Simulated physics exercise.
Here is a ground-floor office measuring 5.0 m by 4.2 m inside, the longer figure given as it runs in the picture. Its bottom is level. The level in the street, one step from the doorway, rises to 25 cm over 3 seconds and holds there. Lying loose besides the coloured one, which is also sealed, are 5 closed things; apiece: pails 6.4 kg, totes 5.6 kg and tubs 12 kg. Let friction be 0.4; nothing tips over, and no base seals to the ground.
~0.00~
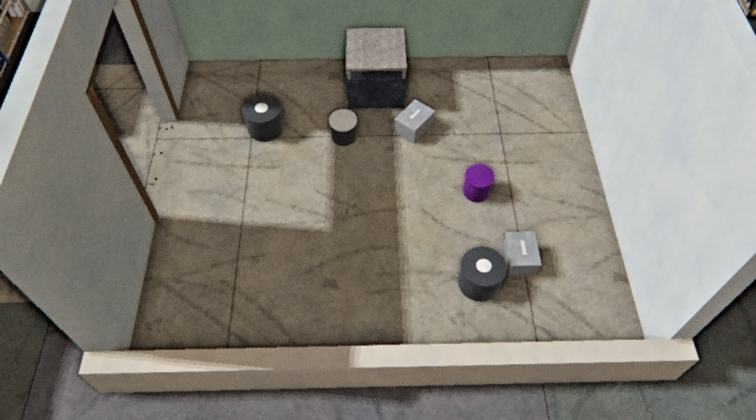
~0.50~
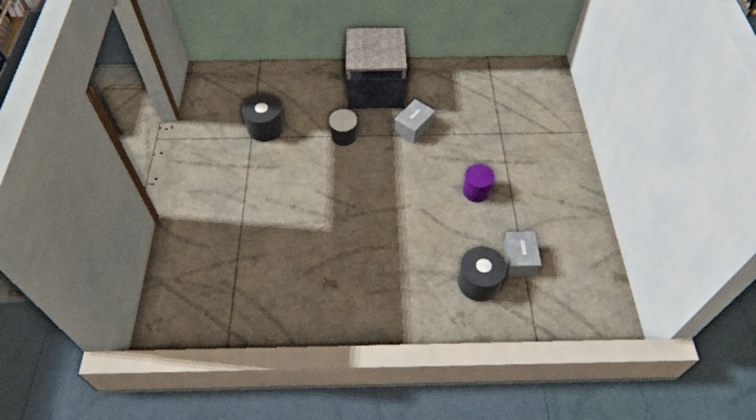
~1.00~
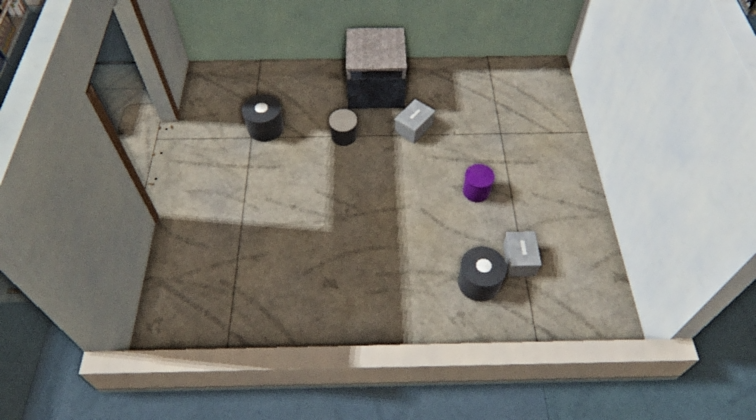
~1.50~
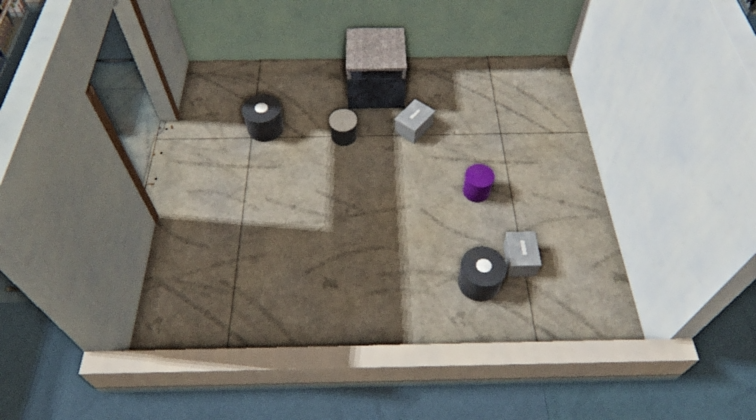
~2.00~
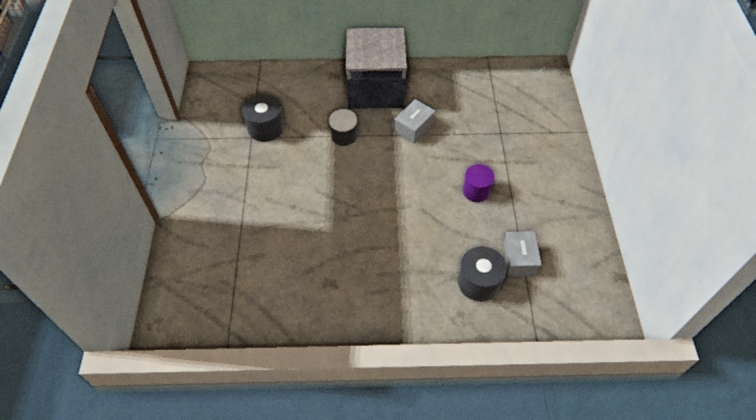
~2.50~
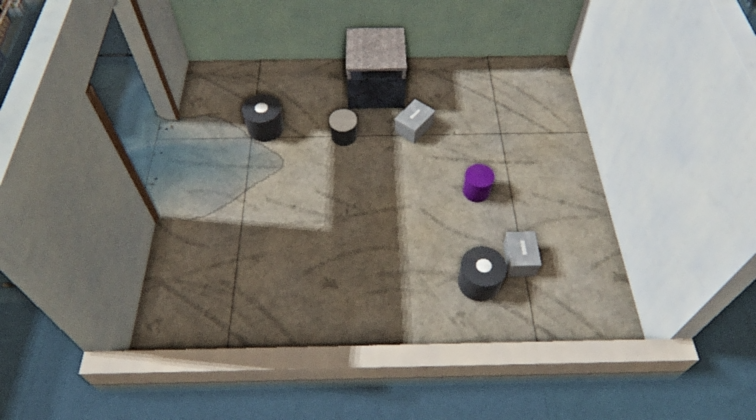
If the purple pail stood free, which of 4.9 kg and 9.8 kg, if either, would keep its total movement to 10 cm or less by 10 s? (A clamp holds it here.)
Neither would.
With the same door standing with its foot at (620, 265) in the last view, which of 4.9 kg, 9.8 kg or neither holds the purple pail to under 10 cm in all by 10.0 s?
For that position, nothing offered succeeds.
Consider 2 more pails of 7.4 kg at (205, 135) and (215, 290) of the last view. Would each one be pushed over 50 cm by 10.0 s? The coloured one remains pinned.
Above the mark, then below the mark.
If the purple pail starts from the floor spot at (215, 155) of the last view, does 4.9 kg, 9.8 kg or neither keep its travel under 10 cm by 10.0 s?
Result: Both fail.
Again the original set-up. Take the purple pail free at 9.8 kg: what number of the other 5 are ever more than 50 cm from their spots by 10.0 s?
The tally stands at 5.
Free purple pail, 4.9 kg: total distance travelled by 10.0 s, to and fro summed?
Total path: Approx. 300 cm.
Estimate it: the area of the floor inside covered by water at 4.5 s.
Near 11.5 m2 in all.
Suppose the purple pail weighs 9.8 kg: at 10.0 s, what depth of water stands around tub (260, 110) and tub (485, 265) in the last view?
Depth approx. 11 cm / 14 cm.
After 3.5 s the purple pail would be 0 cm from its start with 4.9 kg and 0 cm from its start with 9.8 kg; 0 cm of water round it then.
After 4.5 s the purple pail would be 15 cm from its start with 4.9 kg and 1 cm from its start with 9.8 kg; 5 cm of water round it then.
After 7.0 s the purple pail would be 126 cm from its start with 4.9 kg and 49 cm from its start with 9.8 kg; 8 cm of water round it then.
After 10.0 s the purple pail would be 191 cm from its start with 4.9 kg and 115 cm from its start with 9.8 kg; 16 cm of water round it then.
